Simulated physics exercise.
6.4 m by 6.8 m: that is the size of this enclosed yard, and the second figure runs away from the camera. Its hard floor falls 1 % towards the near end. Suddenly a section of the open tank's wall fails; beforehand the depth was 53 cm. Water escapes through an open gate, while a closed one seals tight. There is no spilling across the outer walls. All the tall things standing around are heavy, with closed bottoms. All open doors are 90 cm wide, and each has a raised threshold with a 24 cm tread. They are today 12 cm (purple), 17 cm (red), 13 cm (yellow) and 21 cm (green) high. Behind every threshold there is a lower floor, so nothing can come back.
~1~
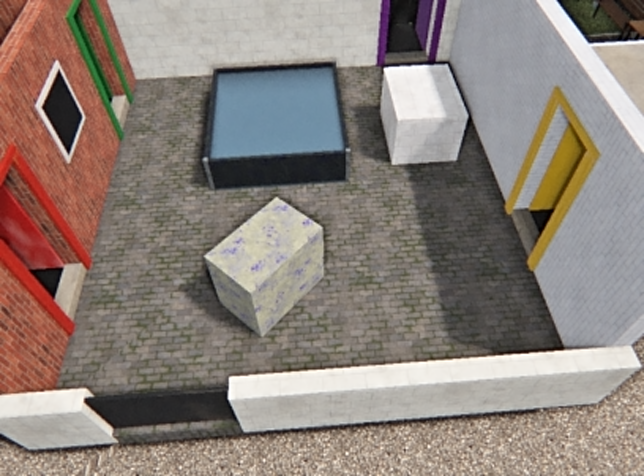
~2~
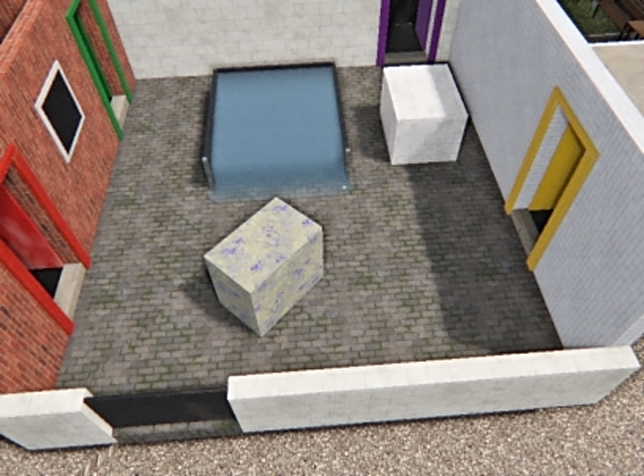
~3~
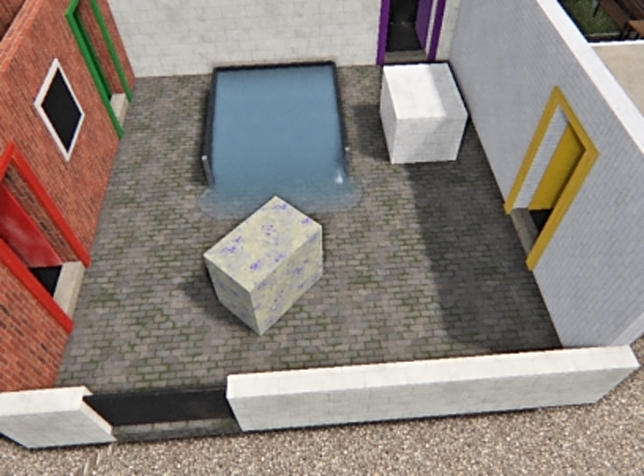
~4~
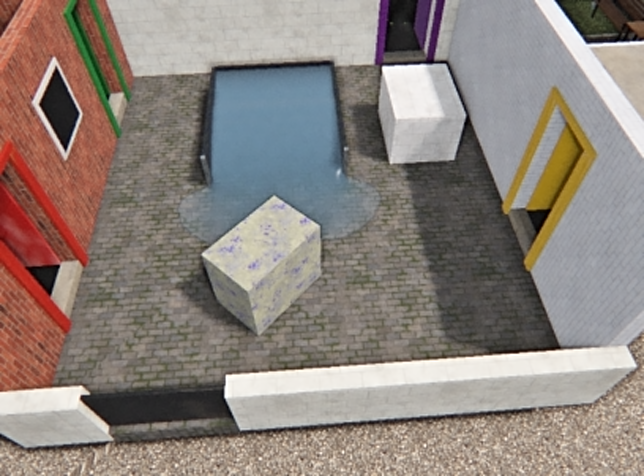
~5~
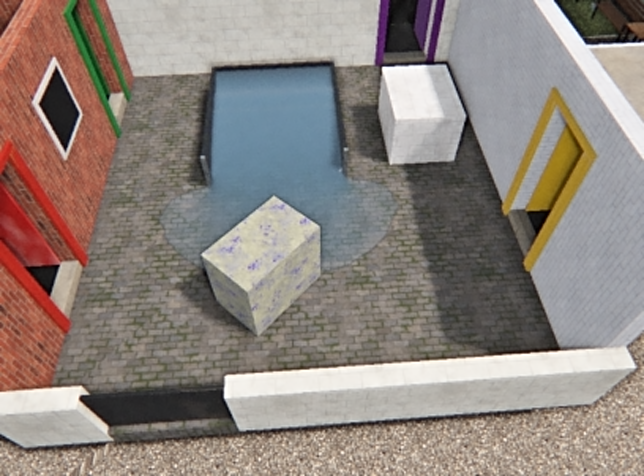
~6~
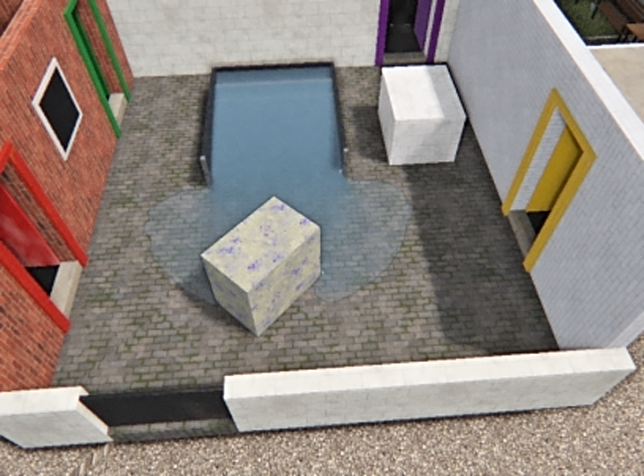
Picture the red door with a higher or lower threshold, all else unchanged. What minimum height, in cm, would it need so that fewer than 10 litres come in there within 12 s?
About 21 cm.
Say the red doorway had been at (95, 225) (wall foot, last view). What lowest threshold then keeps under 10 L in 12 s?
Around 6.0 cm would do it.
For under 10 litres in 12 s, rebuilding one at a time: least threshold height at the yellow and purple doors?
Close to 12.5 cm (yellow) and close to 7.0 cm (purple).
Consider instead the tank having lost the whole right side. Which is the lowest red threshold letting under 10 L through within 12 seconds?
Estimate: Near 7.0 cm.
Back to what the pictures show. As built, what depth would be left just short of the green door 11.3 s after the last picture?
A ruler would read roughly 6.0 cm.
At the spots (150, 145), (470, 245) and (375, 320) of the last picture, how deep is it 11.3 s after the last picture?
About 4, 7 and 10 cm.
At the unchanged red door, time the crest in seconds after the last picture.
That happens close to 2.8 s on the clock.
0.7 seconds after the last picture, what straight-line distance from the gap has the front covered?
I make it some 4.0 m.
Then, 0.7 s after the last picture water covers 30 % of the floor, deepest (36 cm) near (283, 245); it has not reached the red door.
Then, 2.3 s after the last picture water covers 50 % of the floor, deepest (36 cm) near (565, 380); 21 cm at the red door, 7 litres in over its 17 cm threshold.
Then, 11.3 s after the last picture water covers 100 % of the floor, deepest (12 cm) near (536, 382); 8 cm at the red door, 32 litres in over its 17 cm threshold.
At the red door as built, the water peaked near 24 cm, 2.9 s after the last picture.
Run again over the same 12 s with other heights there, 19 litres in over 19 cm, 0 litres over 26 cm. The limit of 10 litres is kept from about 21 cm up.
